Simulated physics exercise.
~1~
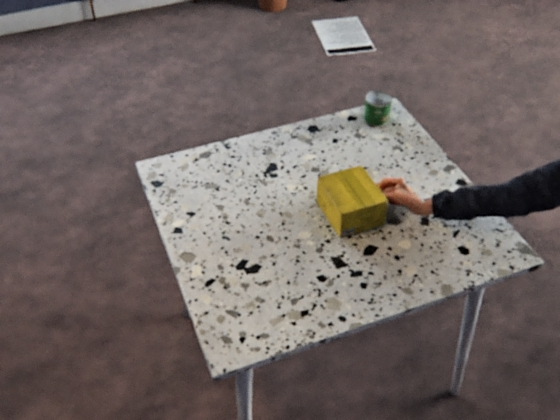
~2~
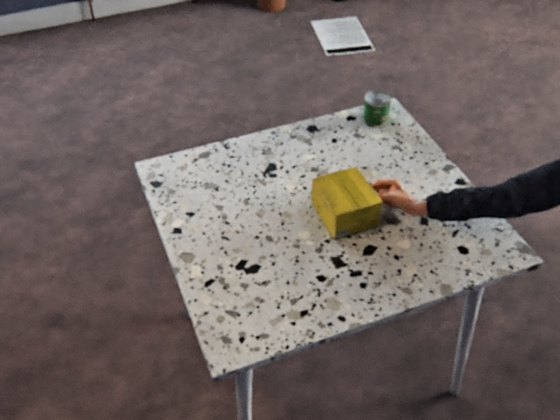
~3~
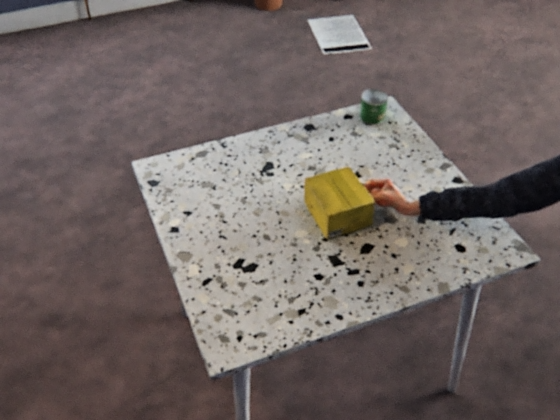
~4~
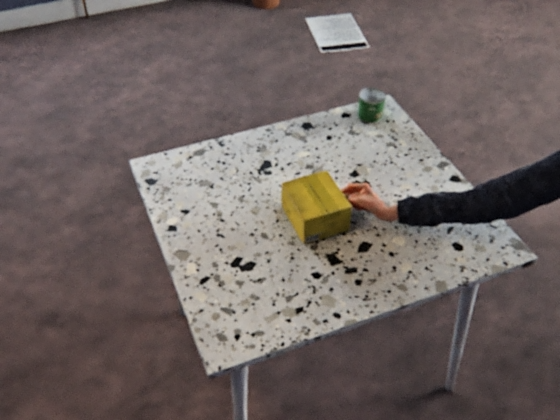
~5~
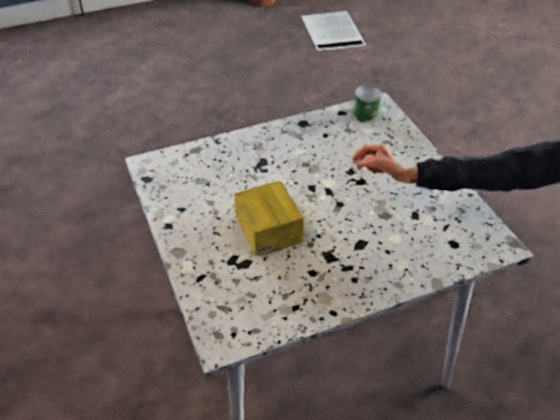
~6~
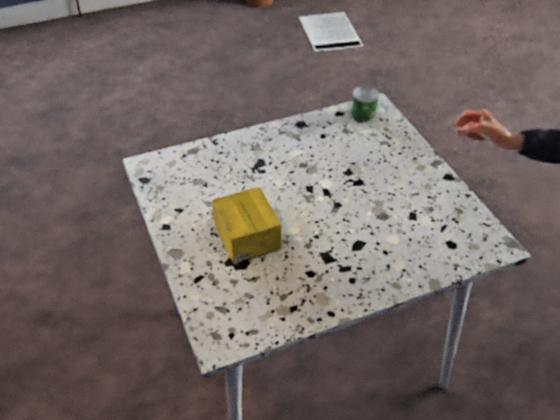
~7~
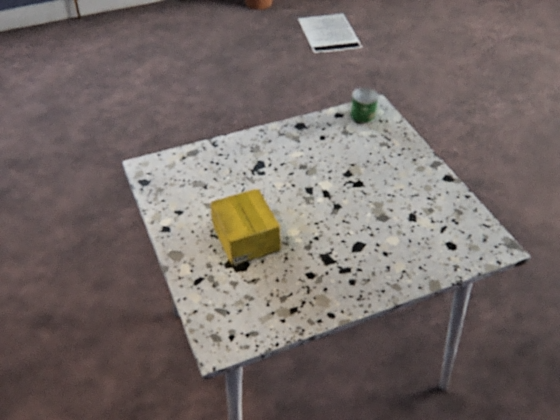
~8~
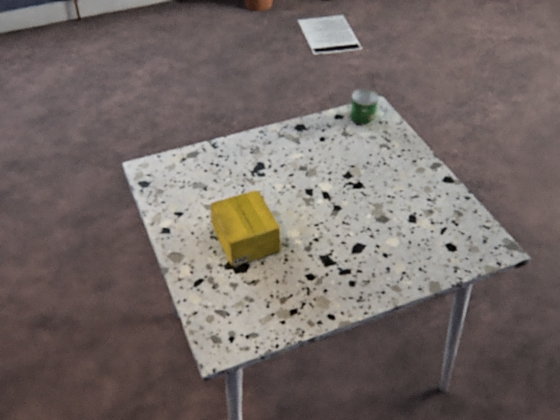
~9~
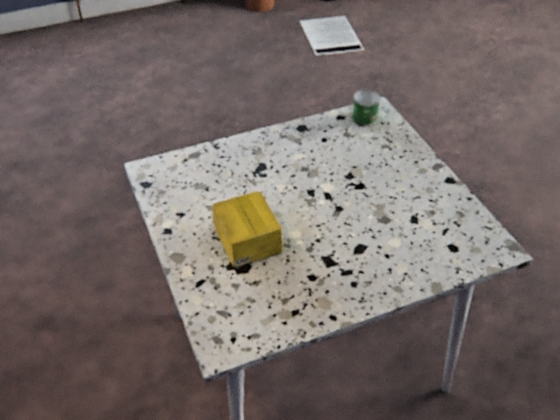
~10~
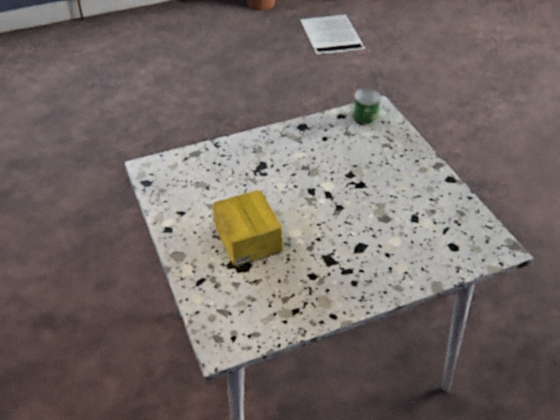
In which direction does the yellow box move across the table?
The yellow box moves to the left, as the viewer sees it.
